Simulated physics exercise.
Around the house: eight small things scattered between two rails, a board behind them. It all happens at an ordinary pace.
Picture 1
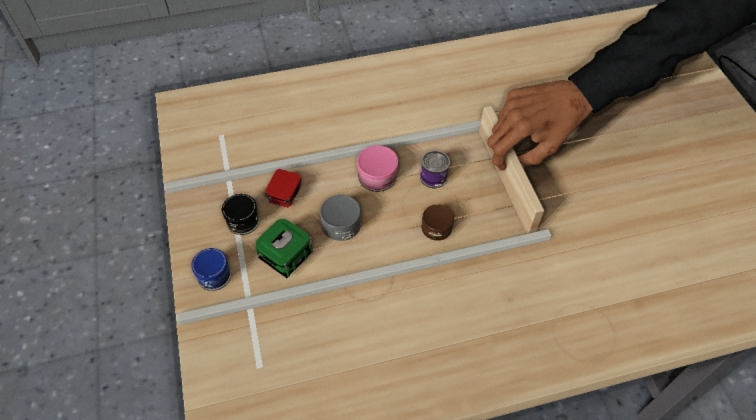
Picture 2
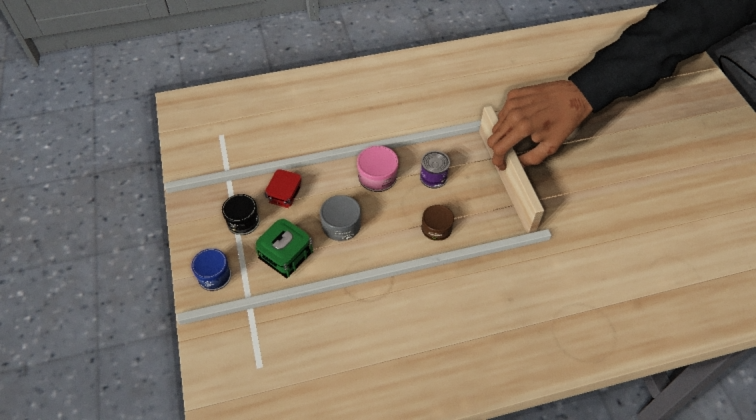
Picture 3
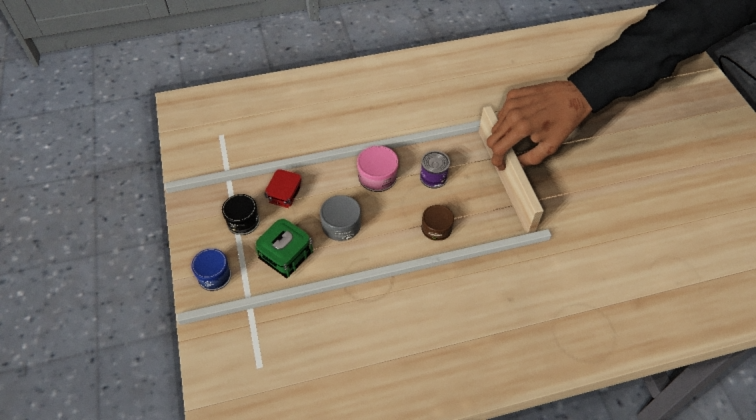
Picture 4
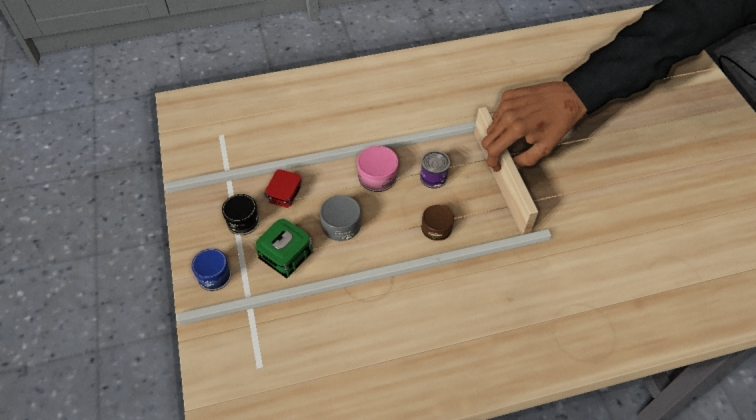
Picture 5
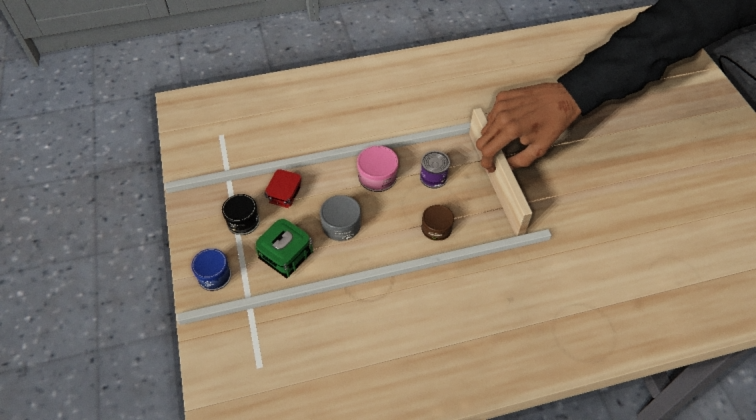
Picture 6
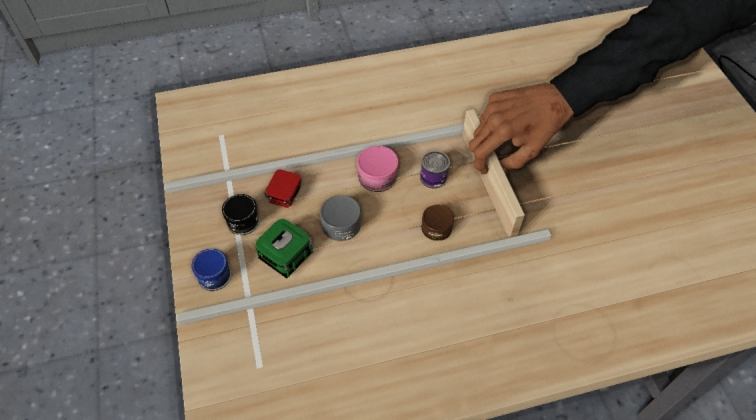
On a wooden tabletop, a hand slowly sliding a board left between two rails toward eight small, still containers and objects.
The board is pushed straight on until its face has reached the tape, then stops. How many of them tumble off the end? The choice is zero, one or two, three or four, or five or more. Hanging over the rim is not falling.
In the end the number that fall off is one or two.
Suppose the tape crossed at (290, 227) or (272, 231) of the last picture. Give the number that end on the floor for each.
In that order 0 and 0.
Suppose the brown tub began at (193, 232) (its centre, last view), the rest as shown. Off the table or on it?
The brown tub drops off.
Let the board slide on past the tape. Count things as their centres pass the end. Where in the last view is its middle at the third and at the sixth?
Near (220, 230) and (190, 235).
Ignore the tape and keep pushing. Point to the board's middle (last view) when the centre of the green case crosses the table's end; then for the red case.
At (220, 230) for the green case; at (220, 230) for the red case.
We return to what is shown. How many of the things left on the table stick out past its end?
3 of them.
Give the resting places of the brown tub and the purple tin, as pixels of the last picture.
The brown tub at (229, 286), the purple tin at (220, 220).
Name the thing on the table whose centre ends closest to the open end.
That is the black tin.
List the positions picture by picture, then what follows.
In the first picture, blue tin (212, 270); black tin (241, 215); green case (284, 247); board (509, 168); tape (238, 237).
In the second picture, black tin (241, 215); pink pot (378, 169).
In the third picture, green case (284, 248); purple tin (435, 170).
In the fourth picture, blue tin (212, 270); brown tub (438, 223).
In the fifth picture, black tin (241, 215); board (498, 170).
In the sixth picture, blue tin (212, 270); black tin (241, 215); green case (284, 248); board (491, 172); tape (238, 237).
A little later, none off yet; blue tin at rest near (212, 270); black tin at rest near (241, 215); green case at rest near (284, 248).
When it is over, the number that fall off is one or two; down, blue tin.
